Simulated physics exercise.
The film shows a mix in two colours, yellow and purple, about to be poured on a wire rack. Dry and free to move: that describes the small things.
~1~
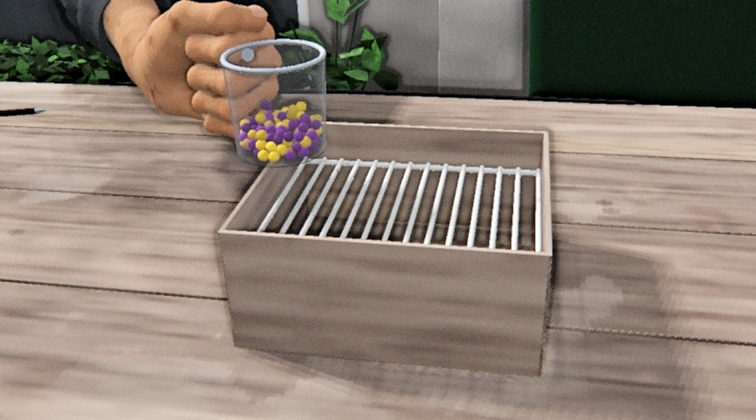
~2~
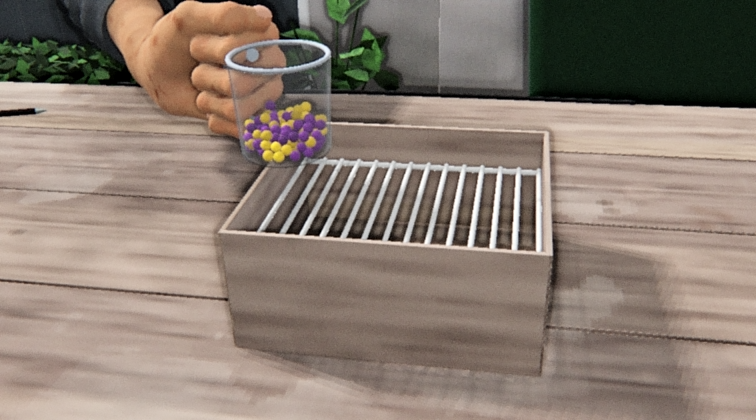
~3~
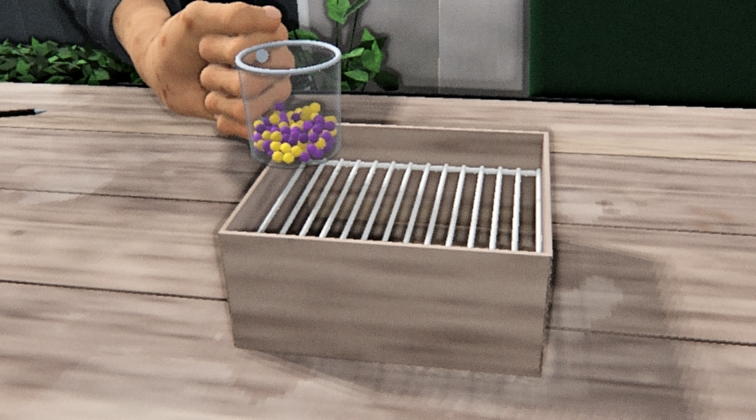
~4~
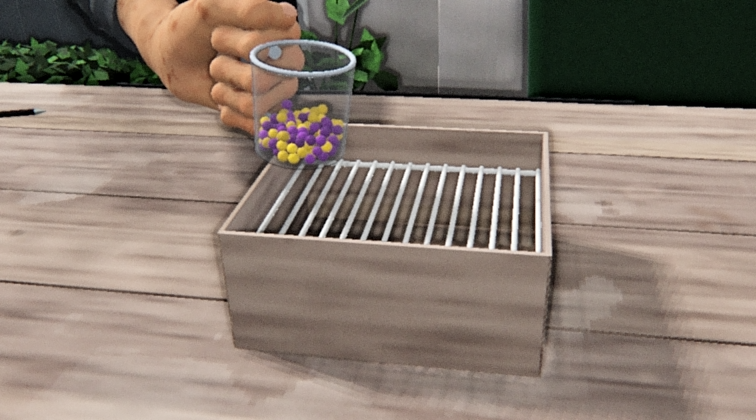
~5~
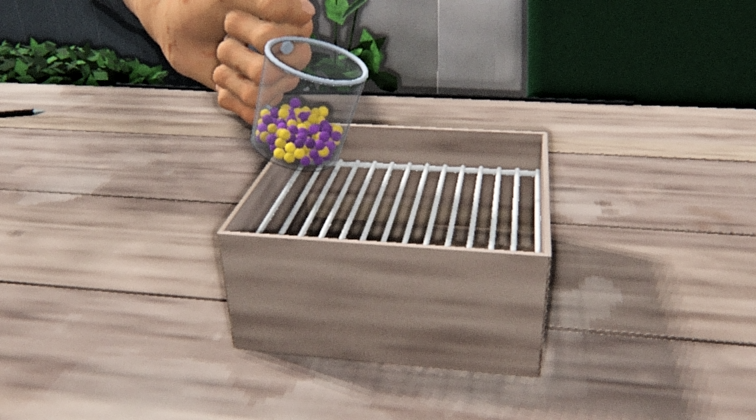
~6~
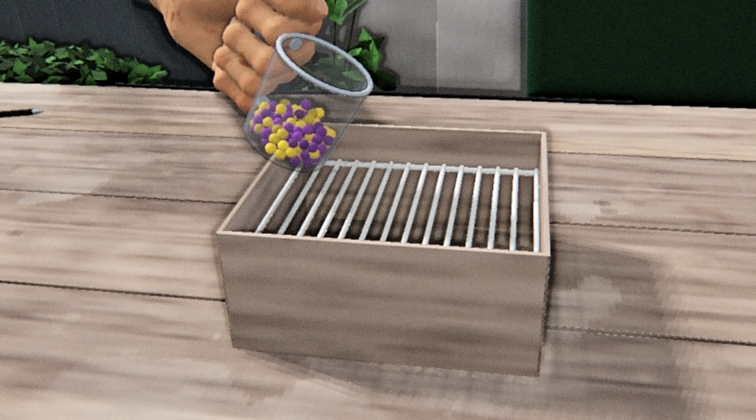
Above a wire rack, a hand moves a cup of yellow and purple beads right, tilting it.
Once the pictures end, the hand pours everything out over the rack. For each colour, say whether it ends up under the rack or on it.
Yellow bits - under the rack; purple bits - under the rack.
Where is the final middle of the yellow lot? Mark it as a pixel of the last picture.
Its middle ends up near (373, 272).
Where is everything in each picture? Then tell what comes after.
The first picture shows cup at (278, 103), upright; rack at (495, 222), 14 wires across; yellow round beads at (276, 123), narrower than the gaps; purple round beads at (280, 132), narrower than the gaps.
The second picture shows cup at (283, 104), upright; purple ones at (285, 132).
The third picture shows cup at (292, 105), upright; yellow ones at (290, 125).
The fourth picture shows cup at (302, 105), tipped 6°; purple ones at (300, 133).
The fifth picture shows cup at (306, 105), tipped 18°; yellow ones at (296, 122).
The sixth picture shows cup at (305, 105), tipped 29°; rack at (493, 222); yellow ones at (292, 119); purple ones at (292, 129).
Then, 0.48 s past the last view, yellow ones, all in the cup; purple ones, all in the cup.
Then, 0.91 s past the last view, yellow ones, most in the cup, about a quarter on or over the wires, a stray few under the rack; purple ones, most in the cup, about a quarter on or over the wires, a stray few under the rack.
Then, 1.27 s past the last view, yellow ones, a small part on or over the wires, nearly all under the rack; purple ones, a small part on or over the wires, most under the rack.
Finally, yellow ones, all under the rack; purple ones, all under the rack.
